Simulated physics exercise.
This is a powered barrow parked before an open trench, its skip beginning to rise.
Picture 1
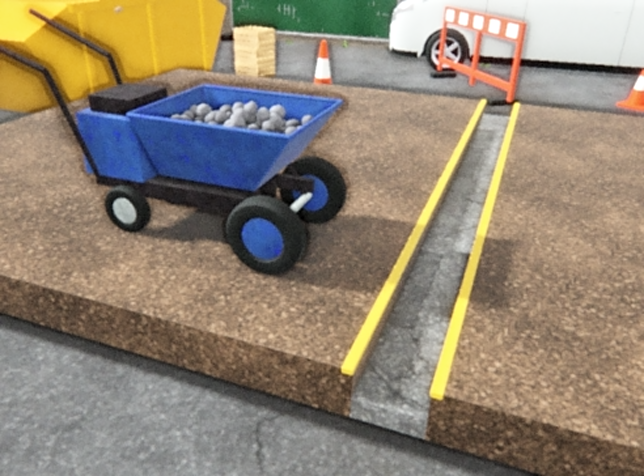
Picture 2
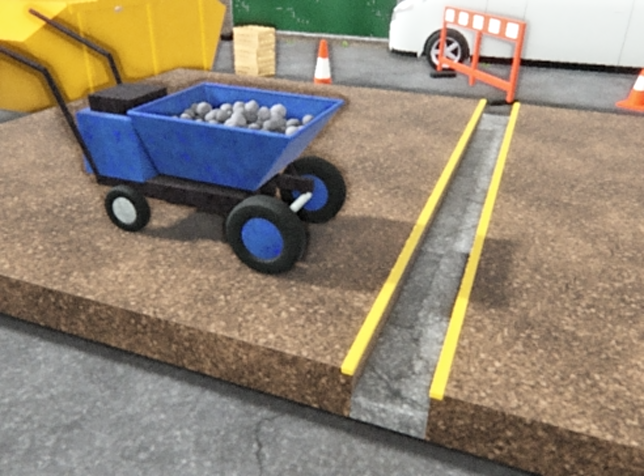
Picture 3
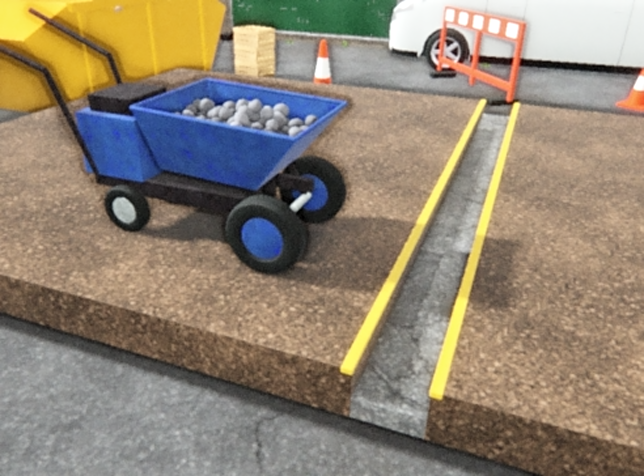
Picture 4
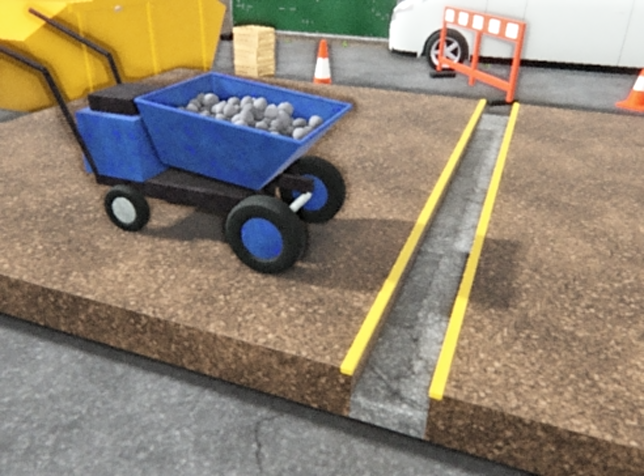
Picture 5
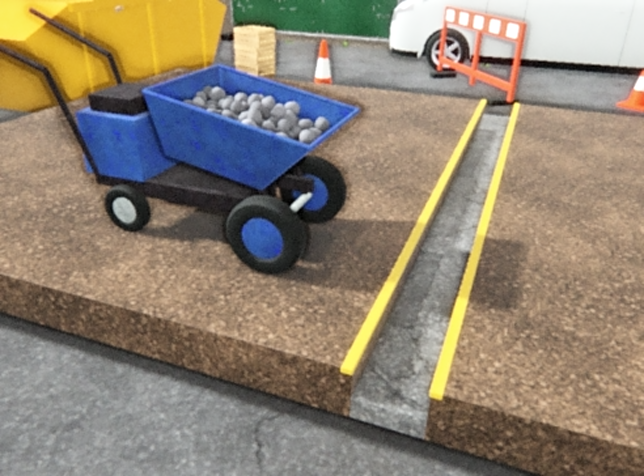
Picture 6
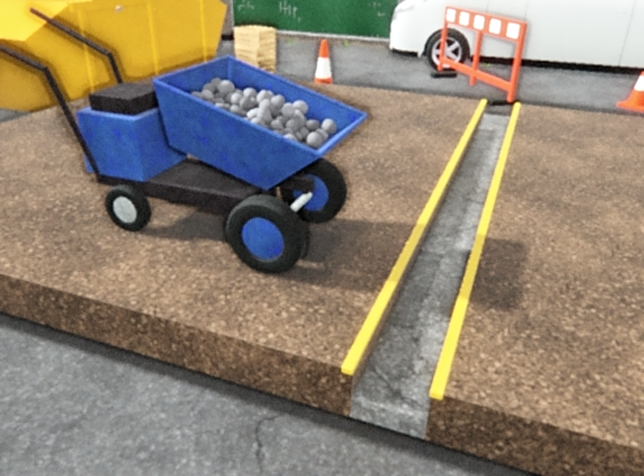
Blue powered barrow loaded with round grey cobbles slowly tilting its skip up and forward beside a narrow yellow-edged trench.
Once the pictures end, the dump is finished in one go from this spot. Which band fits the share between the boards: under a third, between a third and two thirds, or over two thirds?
It catches more than two thirds.
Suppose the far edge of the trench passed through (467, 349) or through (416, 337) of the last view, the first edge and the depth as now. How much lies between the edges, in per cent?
The first gives 90 %, the second 50 %.
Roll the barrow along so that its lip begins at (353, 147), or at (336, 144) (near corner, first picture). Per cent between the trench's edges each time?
The first gives 30 %, the second 50 %.
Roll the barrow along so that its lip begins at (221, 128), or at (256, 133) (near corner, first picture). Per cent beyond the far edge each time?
First some 0, then 0 per cent.
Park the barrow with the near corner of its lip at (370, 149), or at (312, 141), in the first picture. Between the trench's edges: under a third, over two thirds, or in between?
One: Under a third. Two: Above two thirds.
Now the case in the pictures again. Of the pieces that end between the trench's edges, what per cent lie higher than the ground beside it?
Near 20 %.
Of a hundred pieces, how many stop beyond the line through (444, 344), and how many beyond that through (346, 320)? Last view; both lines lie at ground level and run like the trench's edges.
In turn 10 and 100 in a hundred.
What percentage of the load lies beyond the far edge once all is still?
It comes to 5 per cent or so.
Just after the last frame, skip tipped steeply; every one in the skip.
A moment on, skip tipped right over; roughly two thirds in the skip; just a few short of the trench; roughly a quarter in or heaped over the trench; just a few falling.
Further on, skip tipped right over; about a tenth in the skip; about a tenth short of the trench; the larger part in or heaped over the trench; about a tenth beyond it.
When it is over, skip tipped right over; just a few in the skip; about a tenth short of the trench; the larger part in or heaped over the trench; about a tenth beyond it.
